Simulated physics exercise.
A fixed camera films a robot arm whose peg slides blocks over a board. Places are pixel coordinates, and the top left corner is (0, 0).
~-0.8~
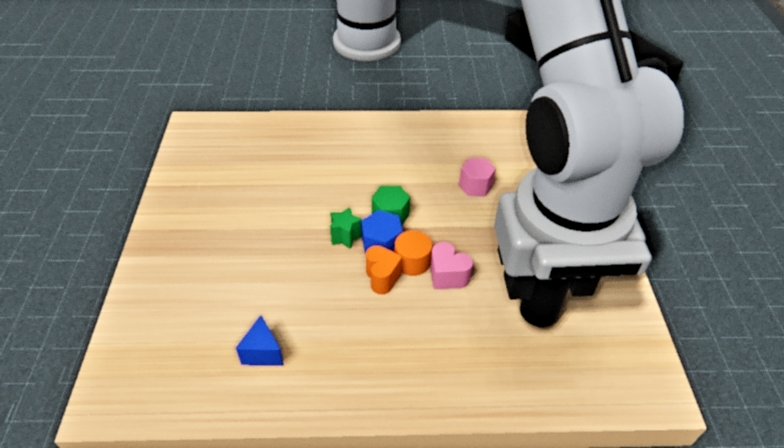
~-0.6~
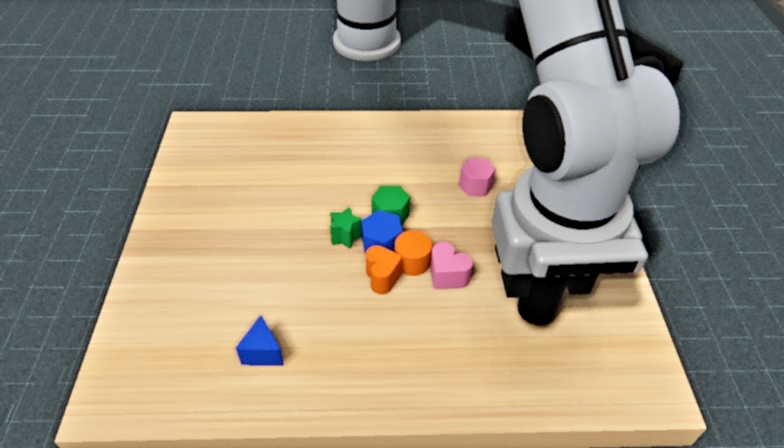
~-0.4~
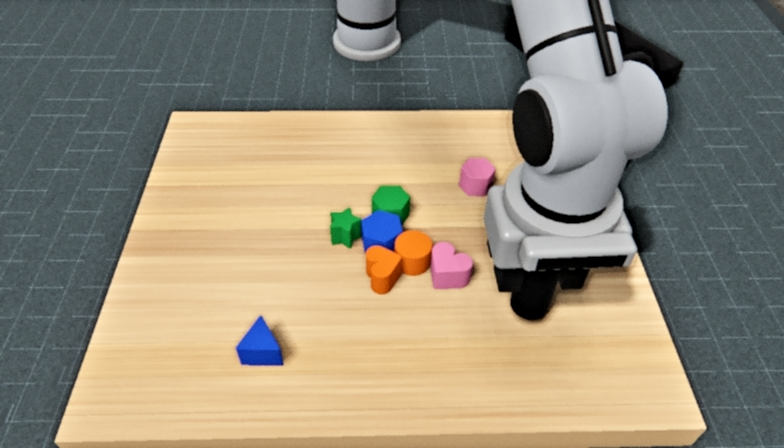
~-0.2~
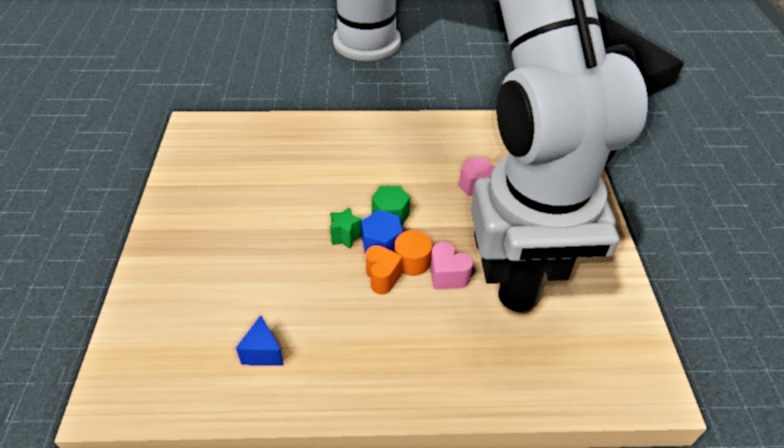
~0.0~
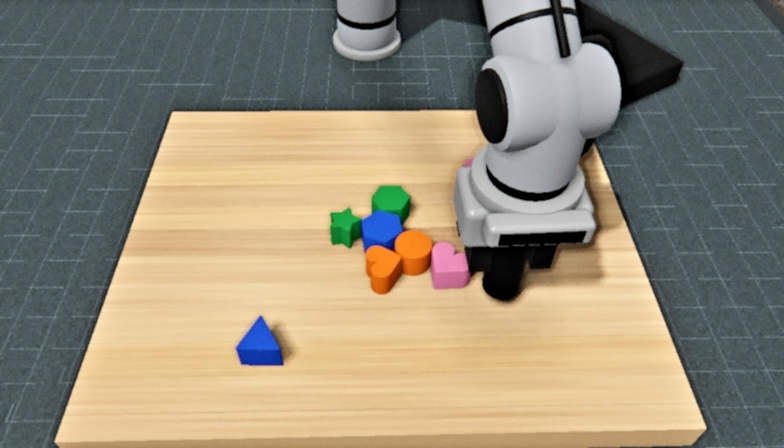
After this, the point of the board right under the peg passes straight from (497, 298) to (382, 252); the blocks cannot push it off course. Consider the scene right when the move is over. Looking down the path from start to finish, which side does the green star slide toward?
It's set to shift left.
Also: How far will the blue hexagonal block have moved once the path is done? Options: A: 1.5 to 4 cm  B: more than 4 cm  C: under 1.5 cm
Choice B: More than 4 cm.
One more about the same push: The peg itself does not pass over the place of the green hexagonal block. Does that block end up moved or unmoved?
It gets moved.
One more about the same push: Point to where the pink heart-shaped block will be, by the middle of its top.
It sits at (371, 207).
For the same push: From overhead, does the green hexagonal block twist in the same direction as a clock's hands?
The answer is yes.
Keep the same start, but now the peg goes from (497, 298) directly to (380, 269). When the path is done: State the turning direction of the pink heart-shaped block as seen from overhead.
Prediction: Clockwise.
The first path, step by step. One third of the way, peg at (459, 269); green star at (329, 214), turned 30° anticlockwise; blue hexagonal block at (362, 218); orange cylinder at (395, 234); pink heart-shaped block at (429, 241), turned 25° clockwise.
Two thirds of the way, peg at (419, 253); green star at (299, 211), turned 60° anticlockwise; blue hexagonal block at (330, 202), turned 35° anticlockwise; green hexagonal block at (389, 192), turned 25° clockwise; orange cylinder at (364, 212); pink heart-shaped block at (393, 224), turned 35° clockwise.
At the end, peg at (382, 239); green star at (289, 210), turned 90° anticlockwise; blue hexagonal block at (311, 192), turned 60° anticlockwise; green hexagonal block at (388, 182), turned 45° clockwise; orange cylinder at (347, 188); pink heart-shaped block at (371, 207), turned 75° clockwise.
